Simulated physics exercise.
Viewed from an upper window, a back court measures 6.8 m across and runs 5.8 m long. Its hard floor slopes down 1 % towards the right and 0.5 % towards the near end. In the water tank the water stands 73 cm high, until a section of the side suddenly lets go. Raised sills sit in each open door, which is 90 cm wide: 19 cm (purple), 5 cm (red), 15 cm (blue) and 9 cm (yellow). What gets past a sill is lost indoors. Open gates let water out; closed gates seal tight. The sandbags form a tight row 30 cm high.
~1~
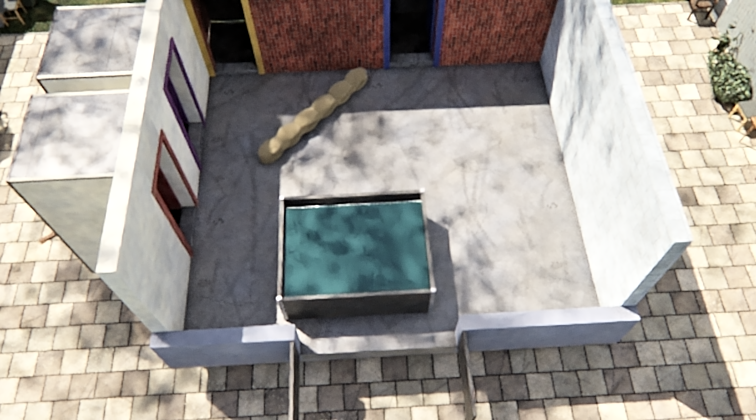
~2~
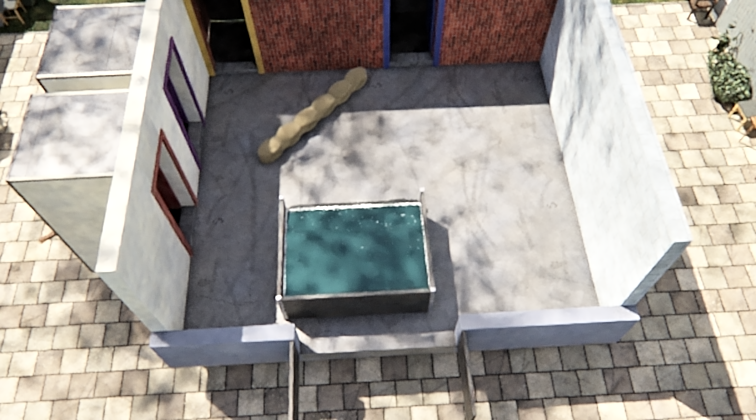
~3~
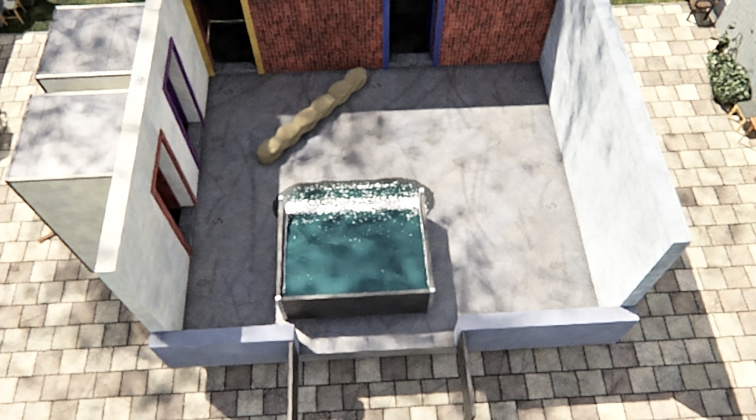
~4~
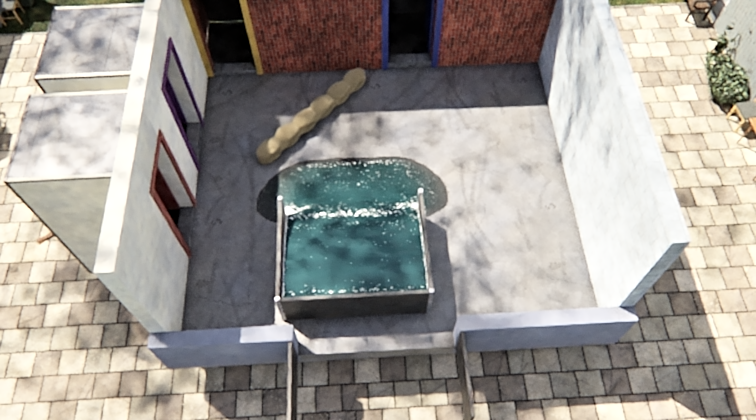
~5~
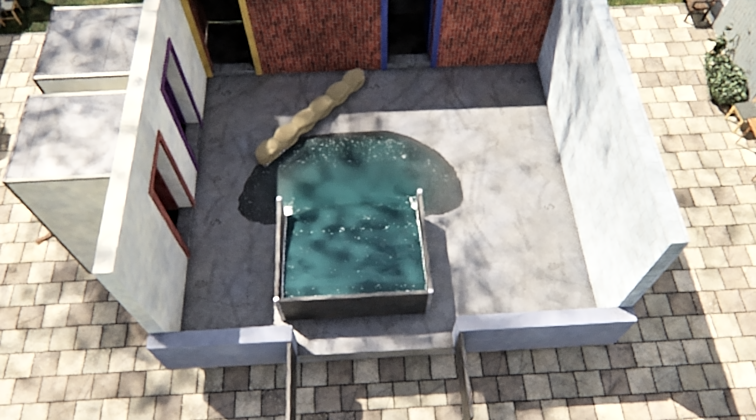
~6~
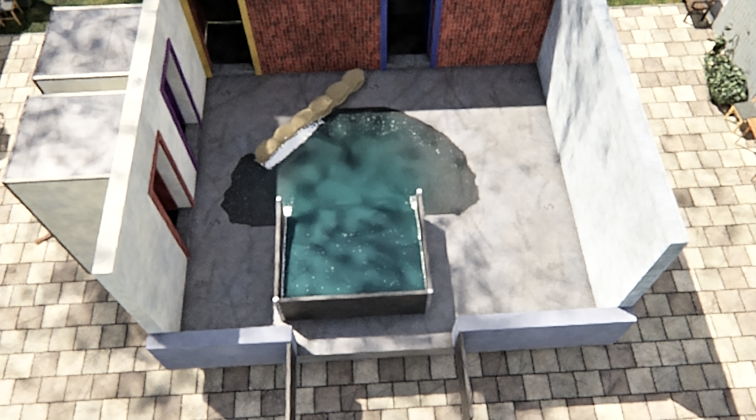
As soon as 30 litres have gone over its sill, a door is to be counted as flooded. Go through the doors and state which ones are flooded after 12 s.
The purple door will not let too much through, the red door will not let too much through, the blue door will let too much through, the yellow door will not let too much through.
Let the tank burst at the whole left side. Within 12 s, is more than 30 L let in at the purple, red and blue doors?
Outcomes - purple: Not exceeded, red: Exceeded, blue: Not exceeded.
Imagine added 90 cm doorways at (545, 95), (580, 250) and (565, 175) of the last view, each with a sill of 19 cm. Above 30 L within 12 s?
So, in the order given, it's beyond the mark, then shy of the mark, then shy of the mark.
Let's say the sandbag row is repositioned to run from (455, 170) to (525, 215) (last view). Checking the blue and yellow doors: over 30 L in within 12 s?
Doors: Blue exceeds / yellow exceeds.
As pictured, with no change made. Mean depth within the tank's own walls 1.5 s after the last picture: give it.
19 cm.
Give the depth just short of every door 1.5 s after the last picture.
In cm: Purple 11, red 1, blue 38, yellow 0.
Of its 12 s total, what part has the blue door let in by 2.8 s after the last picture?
95 per cent, roughly.
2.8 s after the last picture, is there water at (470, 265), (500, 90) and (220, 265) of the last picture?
Untouched, soaked, soaked.
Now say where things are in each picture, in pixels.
In the first picture, the water tank at (354, 245) is whole and still, 73 cm deep.
In the second picture, the front is at a hidden place, 1.2 m from the gap on the water tank's far side; 0.4 m2 of floor is under water; 74 cm left at the back of the water tank.
In the third picture, water pours out on the water tank's far side and has run 1.4 m, to (428, 196); typically 13 cm deep outside, 73 cm at the water tank's back.
In the fourth picture, the front is at (435, 180), 1.7 m from the gap on the water tank's far side; 3.5 m2 of floor is under water; 67 cm left at the back of the water tank.
In the fifth picture, water pours out on the water tank's far side and has run 2.1 m, to (441, 161); typically 9 cm deep outside, 62 cm at the water tank's back.
In the sixth picture, the front is at (395, 113), 2.6 m from the gap on the water tank's far side; 7.6 m2 of floor is under water; 62 cm left at the back of the water tank.
Then, 0.7 s after the last picture water covers 40 % of the floor and is deepest (36 cm) near (304, 142); purple door 5 cm at the sill, 0 L in, red door not reached, blue door 32 cm at the sill, 8 L in, yellow door not reached.
Then, 1.5 s after the last picture water covers 50 % of the floor and is deepest (40 cm) near (426, 73); purple door 11 cm at the sill, 0 L in, red door 1 cm at the sill, 0 L in, blue door 38 cm at the sill, 124 L in, yellow door not reached.
Then, 2.8 s after the last picture water covers 60 % of the floor and is deepest (41 cm) near (530, 69); purple door 6 cm at the sill, 0 L in, red door 7 cm at the sill, 1 L in, blue door 22 cm at the sill, 235 L in, yellow door 8 cm at the sill, 1 L in.
Then, 6.3 s after the last picture water covers 90 % of the floor and is deepest (22 cm) near (591, 325); purple door 5 cm at the sill, 0 L in, red door 4 cm at the sill, 9 L in, blue door 9 cm at the sill, 249 L in, yellow door 4 cm at the sill, 4 L in.
Then, 11.3 s after the last picture water covers 95 % of the floor and is deepest (12 cm) near (580, 325); purple door 3 cm at the sill, 0 L in, red door 1 cm at the sill, 9 L in, blue door 6 cm at the sill, 249 L in, yellow door 4 cm at the sill, 4 L in.
